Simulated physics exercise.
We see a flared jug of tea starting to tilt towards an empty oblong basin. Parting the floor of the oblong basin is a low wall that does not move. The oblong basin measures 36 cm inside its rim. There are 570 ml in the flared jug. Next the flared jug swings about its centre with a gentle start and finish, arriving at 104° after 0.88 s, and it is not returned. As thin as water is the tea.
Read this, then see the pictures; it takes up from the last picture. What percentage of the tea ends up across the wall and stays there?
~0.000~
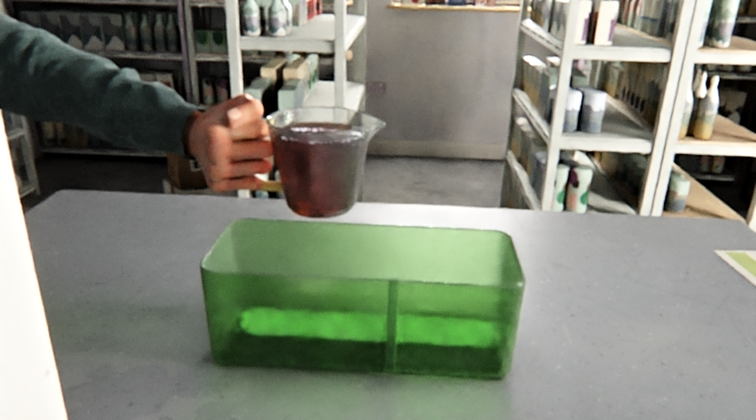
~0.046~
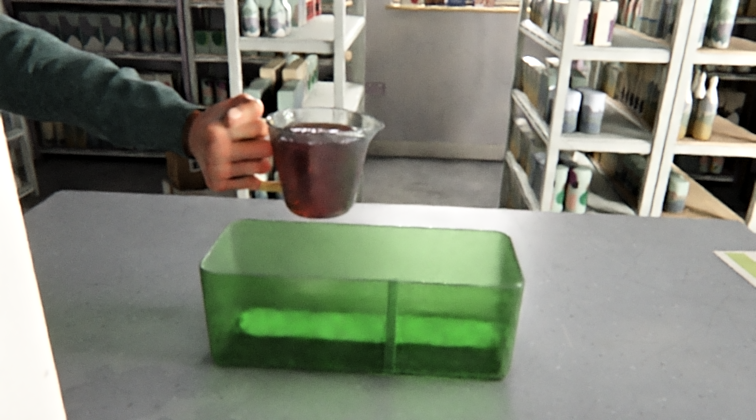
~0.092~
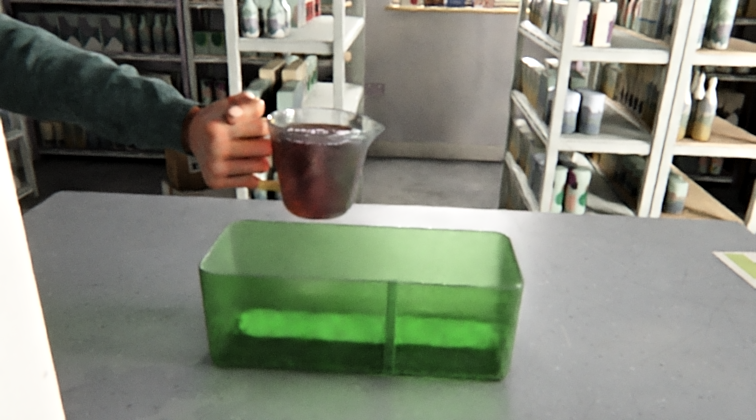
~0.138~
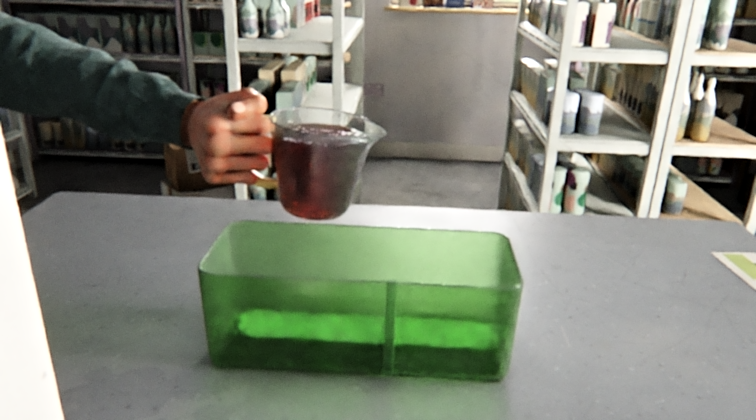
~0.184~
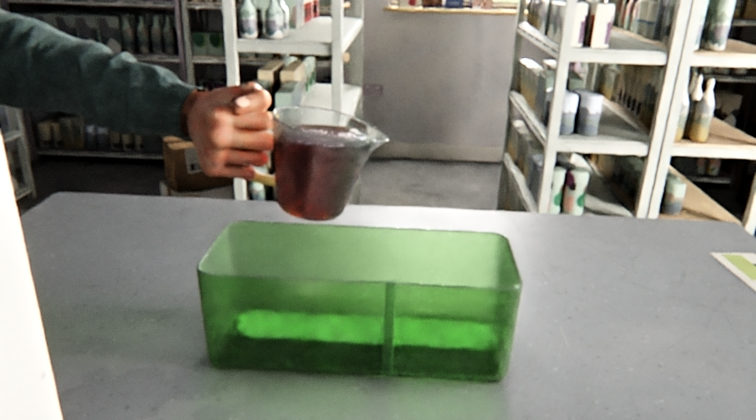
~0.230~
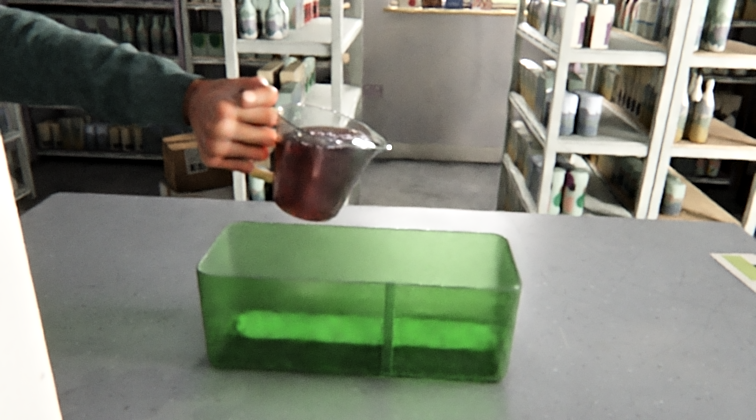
About 89 per cent.
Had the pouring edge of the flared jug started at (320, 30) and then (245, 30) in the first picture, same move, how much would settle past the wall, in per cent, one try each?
Try 1: Approx. 30 %; try 2: Approx. 5 %.
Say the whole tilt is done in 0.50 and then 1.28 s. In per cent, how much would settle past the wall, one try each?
Some 85 and 90 per cent, in that order.
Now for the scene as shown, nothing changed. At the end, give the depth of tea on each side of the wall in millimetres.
The left ends up at roughly 2 mm, with the right at roughly 28 mm.
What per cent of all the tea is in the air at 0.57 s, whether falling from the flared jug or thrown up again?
Roughly 22 percent.
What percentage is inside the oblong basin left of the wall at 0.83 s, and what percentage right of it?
Near 6 on the left, 76 on the right.
After 0.57 s the tilt is 76° and 60 per cent is still to pour, 0 is left of the wall and 18 right of it.
After 0.83 s the tilt is 103° and 9 per cent is still to pour, 6 is left of the wall and 77 right of it.
After 1.09 s the tilt is 104° and 0 per cent is still to pour, 10 is left of the wall and 89 right of it.
After 1.38 s the tilt is 104° and 0 per cent is still to pour, 10 is left of the wall and 89 right of it.
In the end 10 per cent lies left of the wall, 89 right of it and 1 outside.
